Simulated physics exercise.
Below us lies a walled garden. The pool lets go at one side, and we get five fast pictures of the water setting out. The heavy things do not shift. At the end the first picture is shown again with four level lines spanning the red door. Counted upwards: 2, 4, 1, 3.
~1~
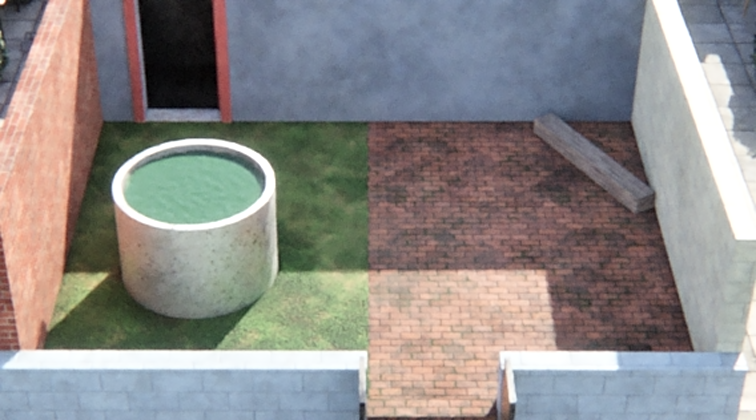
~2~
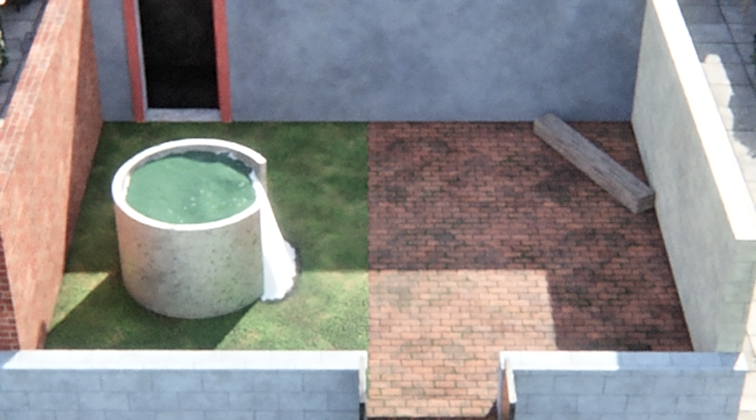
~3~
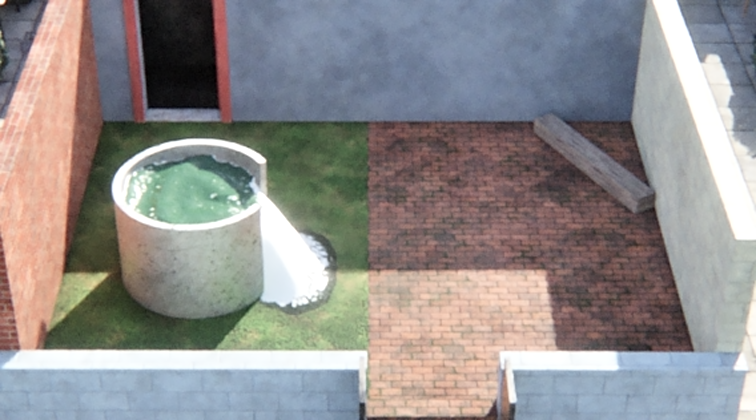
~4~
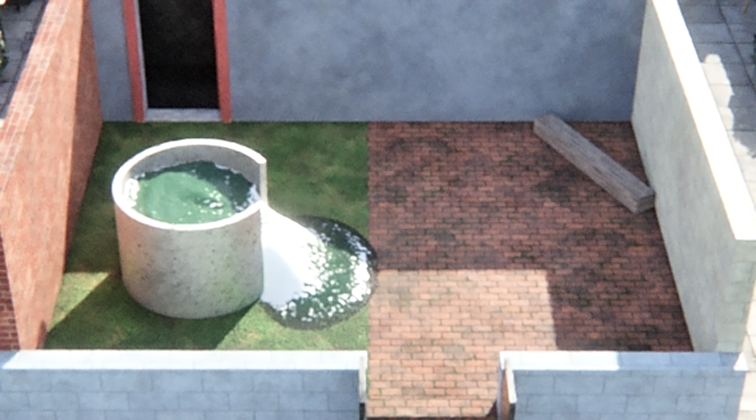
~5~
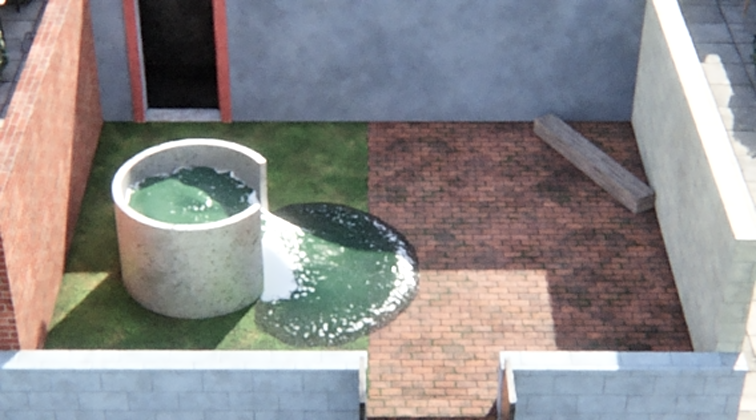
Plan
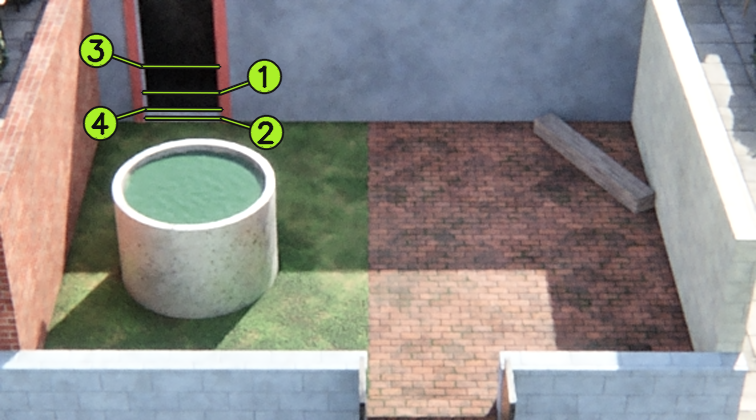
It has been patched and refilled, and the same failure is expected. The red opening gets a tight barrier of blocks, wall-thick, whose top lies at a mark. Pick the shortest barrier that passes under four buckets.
Use line 2.
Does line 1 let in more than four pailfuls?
No, not at all.
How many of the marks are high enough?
All of the four.
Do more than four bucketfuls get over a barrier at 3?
No, that is safe.
In lime, 1 at (181, 92); 2 at (183, 118); 3 at (179, 66); 4 at (183, 109); from the bottom up 2, 4, 1, 3.
For line 1, nothing gets over.
For line 2, nothing gets over.
For line 3, nothing gets over.
For line 4, nothing gets over.
